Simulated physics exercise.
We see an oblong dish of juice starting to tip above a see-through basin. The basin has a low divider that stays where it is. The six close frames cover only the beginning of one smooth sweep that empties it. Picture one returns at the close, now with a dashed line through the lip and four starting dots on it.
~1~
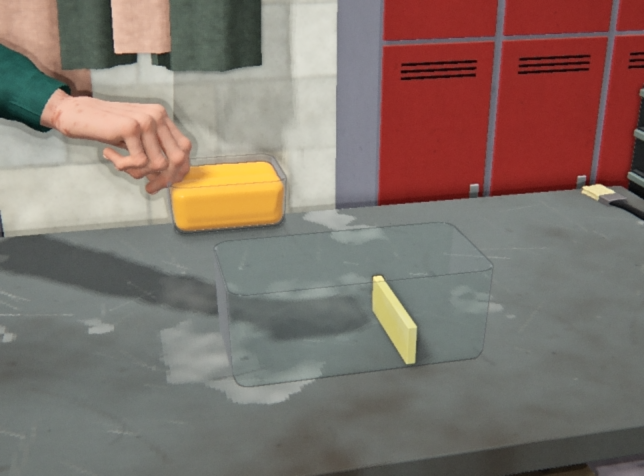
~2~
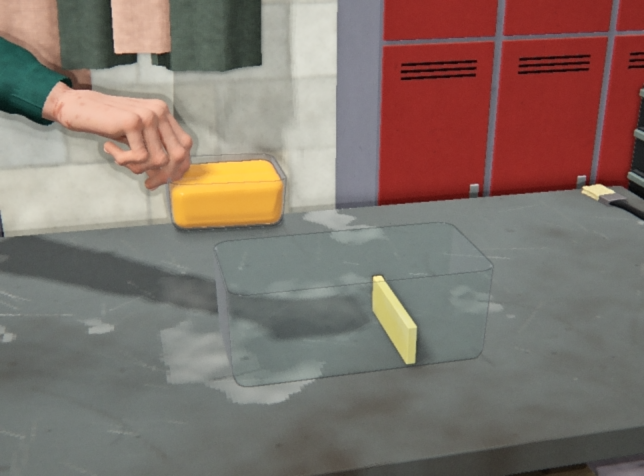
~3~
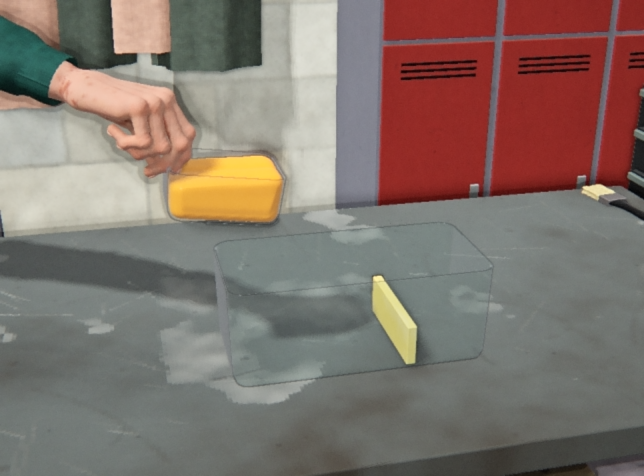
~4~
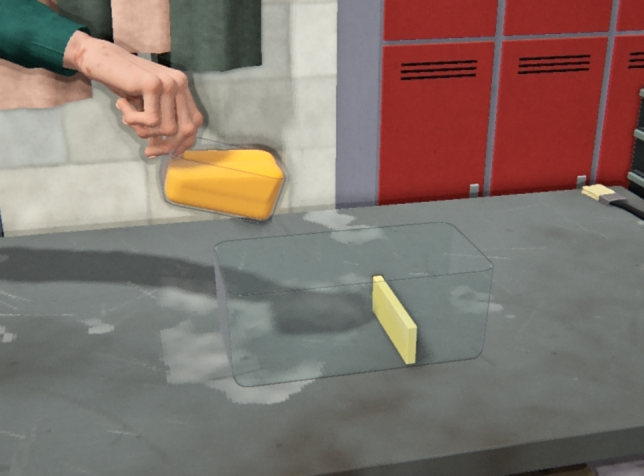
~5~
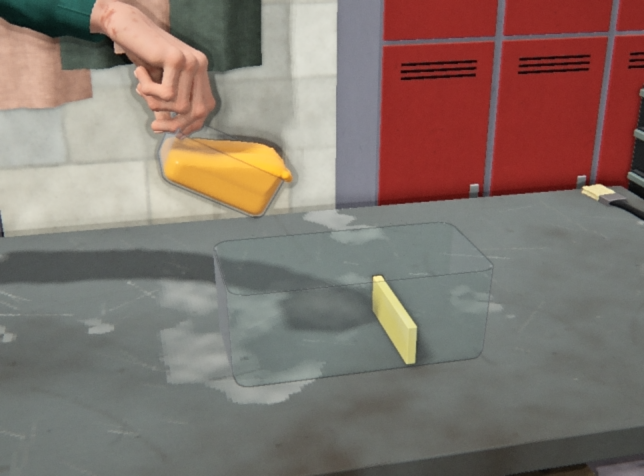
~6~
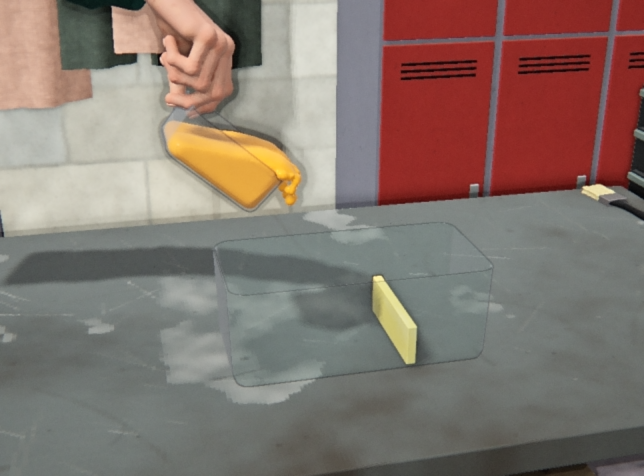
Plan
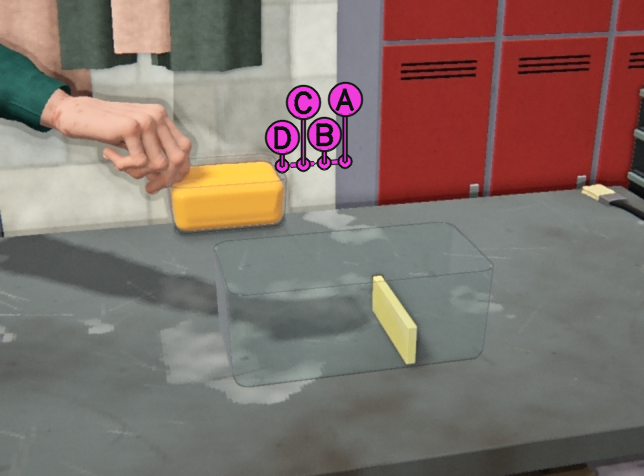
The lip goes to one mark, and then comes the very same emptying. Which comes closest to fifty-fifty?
C is best.
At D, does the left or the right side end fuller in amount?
The left side.
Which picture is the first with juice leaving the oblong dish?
In picture 4.
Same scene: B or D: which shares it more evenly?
That is dot B.
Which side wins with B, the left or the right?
The right one.
On the marked copy, A at (345, 161); B at (324, 162); C at (303, 164); D at (282, 165).
With A, about 21 % ends left of the wall and 77 % right of it.
With B, about 29 % ends left of the wall and 66 % right of it; 5 % is lost outside.
With C, about 50 % ends left of the wall and 46 % right of it; 4 % is lost outside.
With D, about 85 % ends left of the wall and 13 % right of it.
